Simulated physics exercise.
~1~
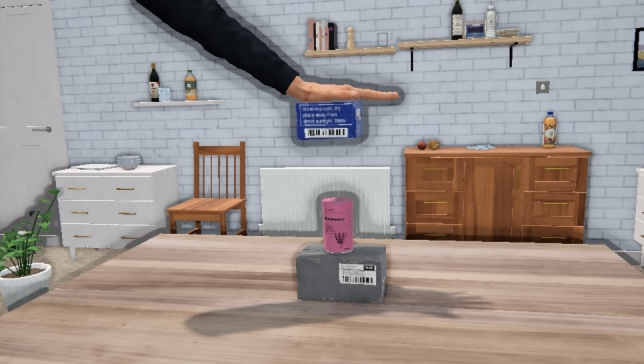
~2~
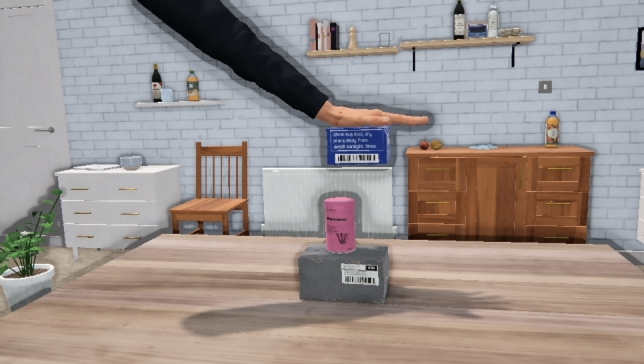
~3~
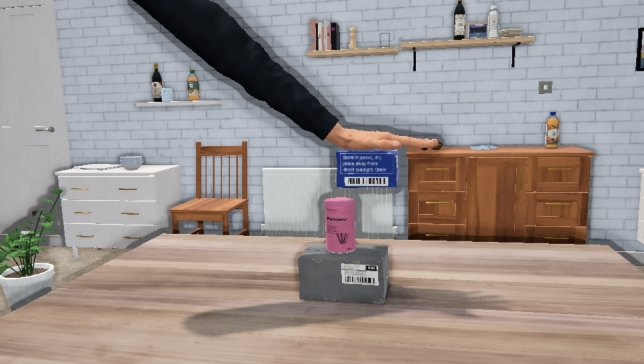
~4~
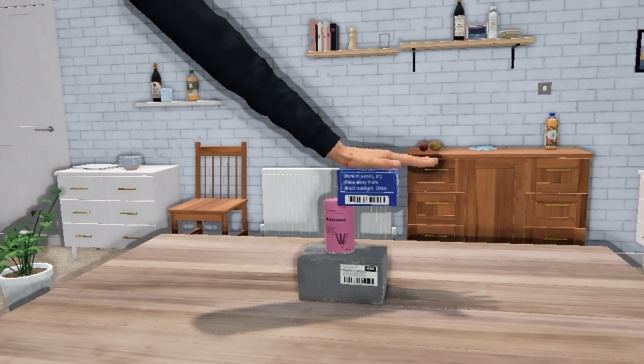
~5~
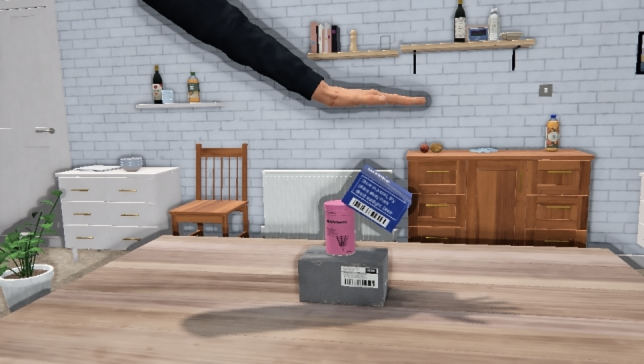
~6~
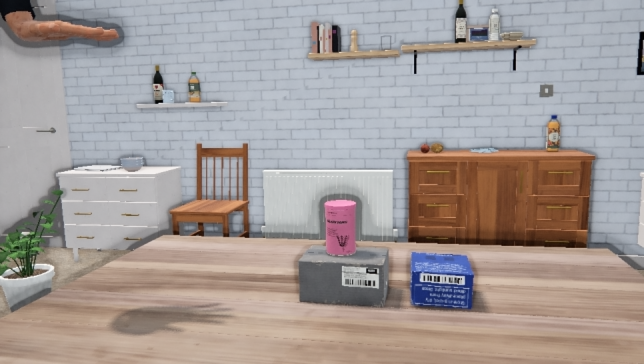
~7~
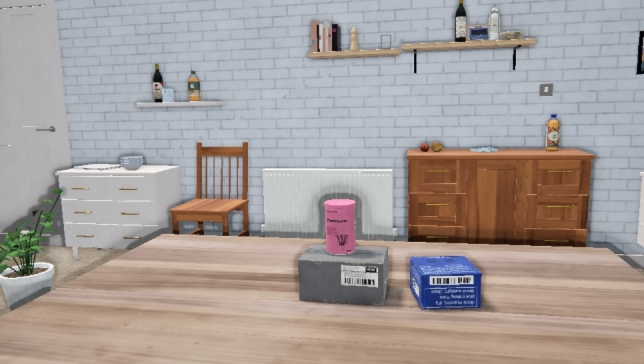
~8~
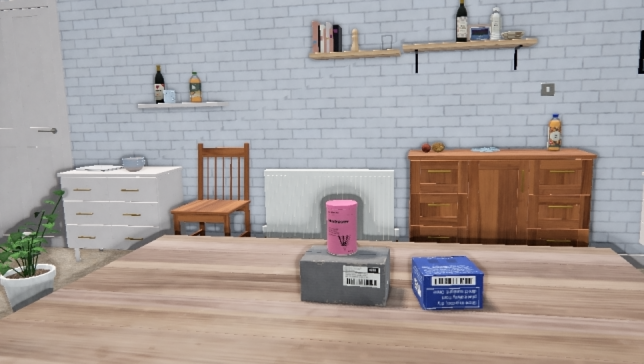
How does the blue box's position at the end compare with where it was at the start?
At the start it is held in the air beneath the hand, above and slightly left of the pink tin. By the end it lies on the table to the right of the grey box.
Hand lowering a blue box onto a pink tin atop a grey box, then letting go as it tumbles onto the table.
